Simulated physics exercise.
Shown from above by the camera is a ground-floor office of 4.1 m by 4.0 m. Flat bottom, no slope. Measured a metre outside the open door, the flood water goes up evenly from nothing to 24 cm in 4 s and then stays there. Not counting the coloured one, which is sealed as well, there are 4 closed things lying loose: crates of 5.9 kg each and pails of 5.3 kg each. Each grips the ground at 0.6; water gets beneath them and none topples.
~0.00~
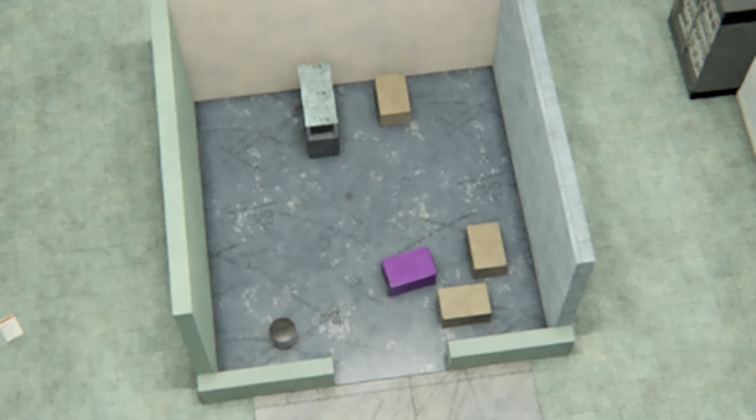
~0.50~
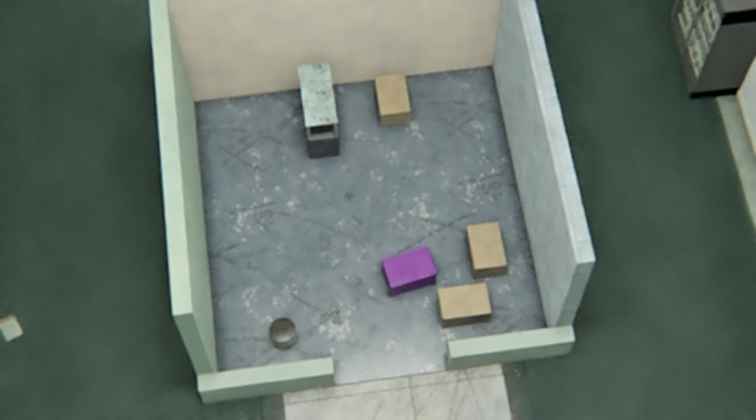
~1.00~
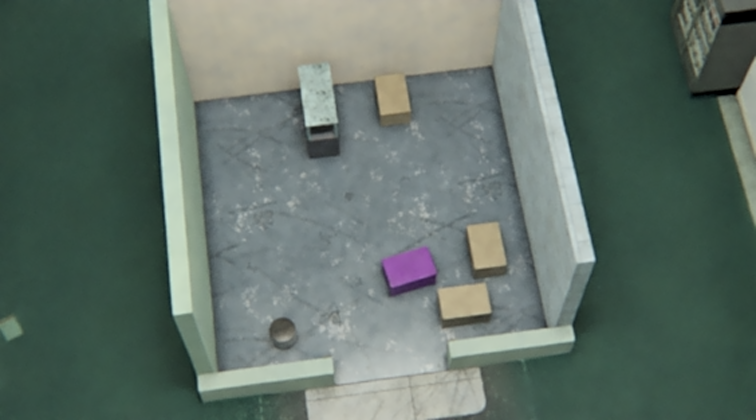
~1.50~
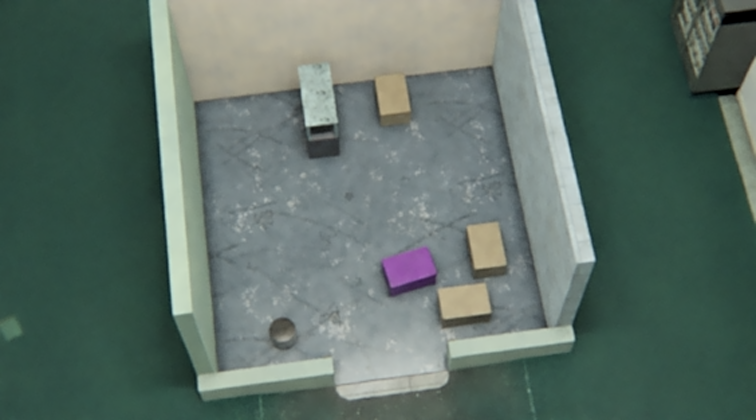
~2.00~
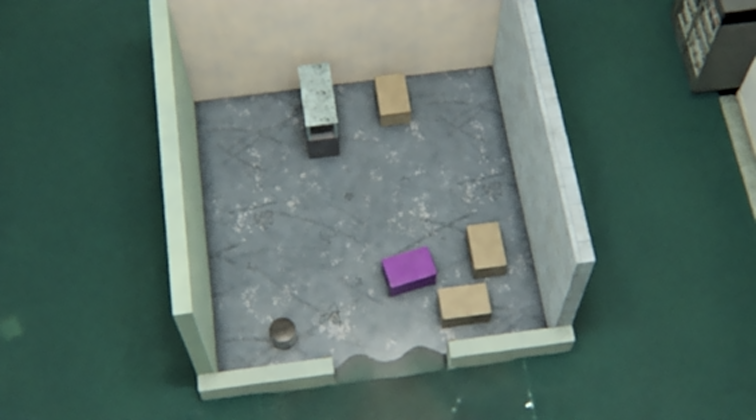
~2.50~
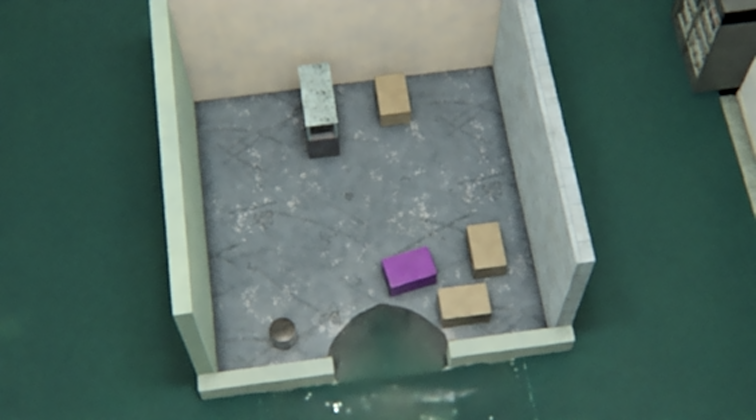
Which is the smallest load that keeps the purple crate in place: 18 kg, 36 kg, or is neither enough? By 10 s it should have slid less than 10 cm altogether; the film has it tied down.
Neither one works.
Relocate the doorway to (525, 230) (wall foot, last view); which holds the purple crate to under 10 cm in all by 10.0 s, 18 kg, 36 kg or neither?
The answer is that only the greater mass suffices.
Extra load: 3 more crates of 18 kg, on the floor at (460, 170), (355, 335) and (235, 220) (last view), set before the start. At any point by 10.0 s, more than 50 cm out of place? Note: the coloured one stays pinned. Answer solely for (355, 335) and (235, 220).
Order as asked: Goes beyond / goes beyond.
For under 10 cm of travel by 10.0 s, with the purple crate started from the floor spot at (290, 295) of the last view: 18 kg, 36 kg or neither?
Result: Heavy passes, light fails.
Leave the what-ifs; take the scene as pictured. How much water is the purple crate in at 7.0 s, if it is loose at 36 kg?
Depth: Approx. 7 cm.
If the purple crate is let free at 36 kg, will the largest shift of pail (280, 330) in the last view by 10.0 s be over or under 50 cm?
Not that far.
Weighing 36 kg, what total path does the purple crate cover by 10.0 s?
The total path comes to around 50 cm.
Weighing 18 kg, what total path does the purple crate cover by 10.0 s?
Around 250 cm in total.
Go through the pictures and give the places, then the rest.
In the first frame, the purple crate at (409, 266) rests on the ground; 0.0 m2 under water; 0 of 5 have shifted.
In the second frame, the purple crate at (409, 266) rests on the ground; water covers 0.0 m2; 0 of 5 have shifted.
In the third frame, the purple crate at (409, 266), on the bottom; water covers 0.0 m2; 0 of 5 have shifted.
In the fourth frame, the purple crate at (409, 266), on the bottom; water covers 0.0 m2; 0 of 5 have shifted.
In the fifth frame, the purple crate at (409, 266), on the bottom; 0.1 m2 under water; 0 of 5 have shifted.
In the sixth frame, the purple crate at (409, 266) rests on the ground; 0.8 m2 under water; 0 of 5 have shifted.
After 3.5 s the purple crate would be 6 cm from its start with 18 kg and 0 cm from its start with 36 kg; 6 cm of water round it then.
After 4.5 s the purple crate would be 63 cm from its start with 18 kg and 4 cm from its start with 36 kg; 8 cm of water round it then.
After 7.0 s the purple crate would be 198 cm from its start with 18 kg and 35 cm from its start with 36 kg; 7 cm of water round it then.
After 10.0 s the purple crate would be 236 cm from its start with 18 kg and 53 cm from its start with 36 kg; 11 cm of water round it then.
